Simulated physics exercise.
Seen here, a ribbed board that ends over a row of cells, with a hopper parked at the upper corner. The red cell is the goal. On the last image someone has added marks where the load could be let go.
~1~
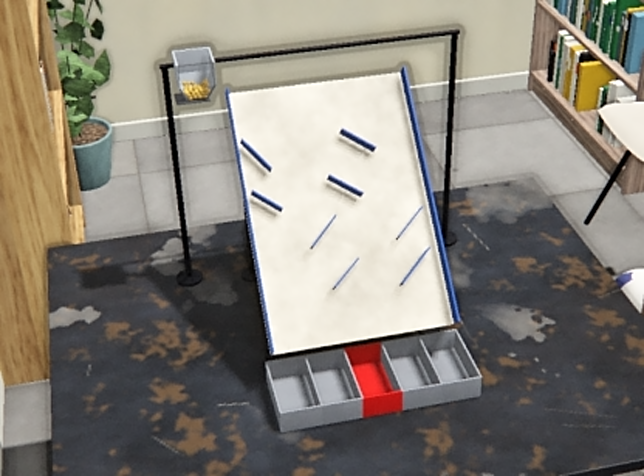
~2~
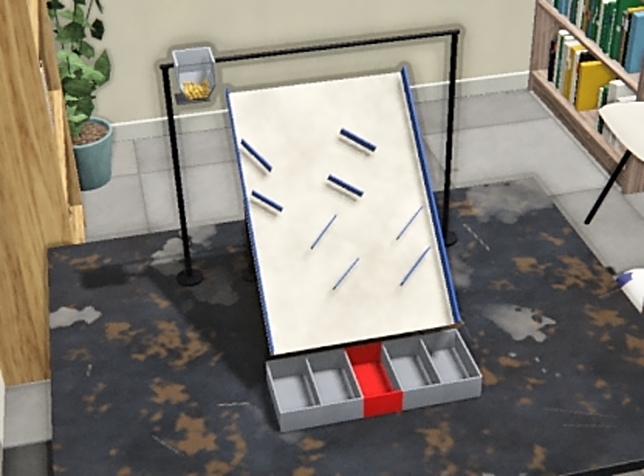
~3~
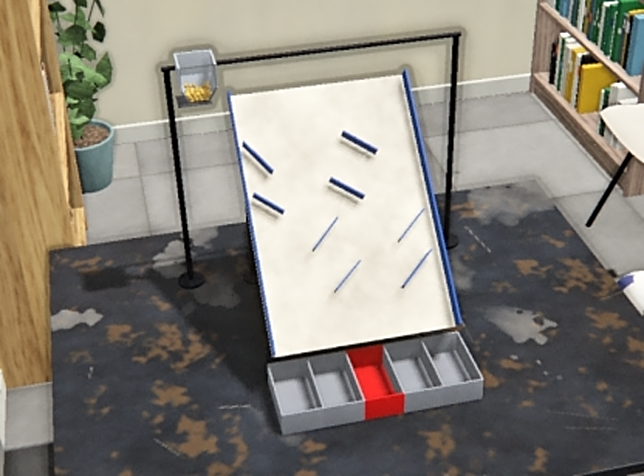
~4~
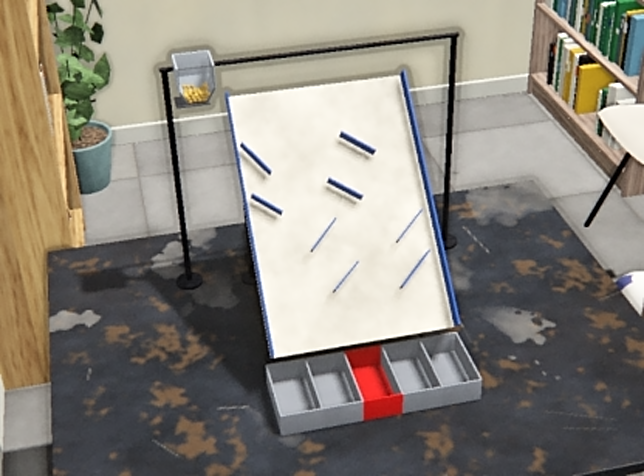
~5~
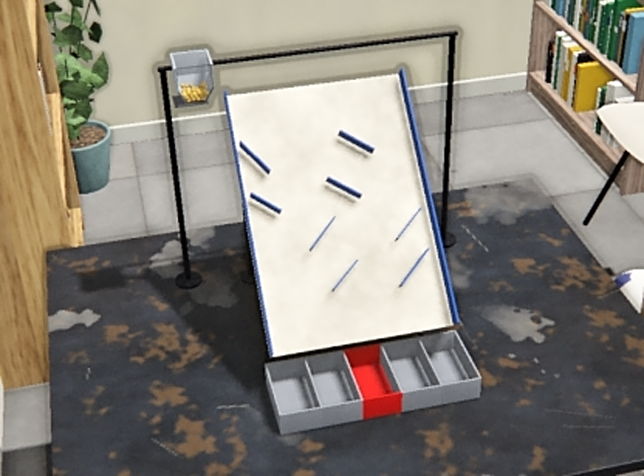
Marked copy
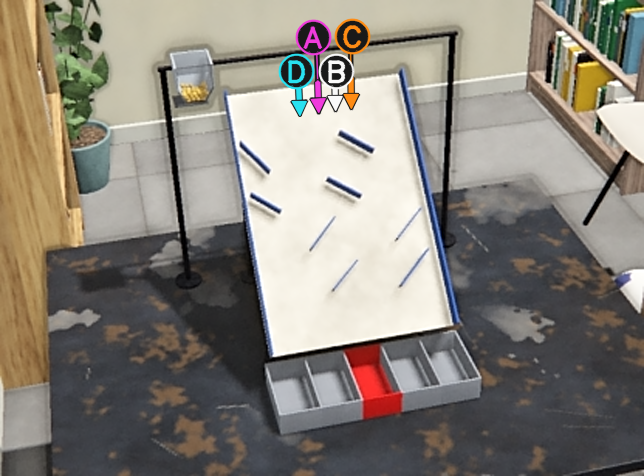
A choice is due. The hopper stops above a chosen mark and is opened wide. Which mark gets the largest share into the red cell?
I would pick mark C.
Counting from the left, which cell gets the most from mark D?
The first.
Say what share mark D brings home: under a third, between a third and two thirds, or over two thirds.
Mark D gives under a third.
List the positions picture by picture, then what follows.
Hopper near (196, 89), puffed corn balls, door shut, in the first picture.
Ribs (242, 138) to (272, 168), (342, 128) to (377, 147), (252, 190) to (283, 208), in the second picture.
Ribs (330, 177) to (366, 195), (314, 248) to (338, 217), (401, 239) to (424, 208), in the third picture.
Ribs (335, 290) to (359, 261), (403, 286) to (430, 250), in the fourth picture.
Red cell near (382, 404), number 3 of 5 from the left, in the fifth picture.
On the marked copy, mark A meets the board at (318, 107); mark B meets the board at (335, 105); mark C meets the board at (351, 103); mark D meets the board at (299, 110).
For mark A, a small share in the red cell, the bulk in other cells, only a few held on the board.
For mark B, close to a quarter in the red cell, close to two thirds in other cells, a small share held on the board, only a few outside the box.
For mark C, close to a third in the red cell, close to half in other cells, a small share held on the board.
For mark D, a small share in the red cell, the bulk in other cells.
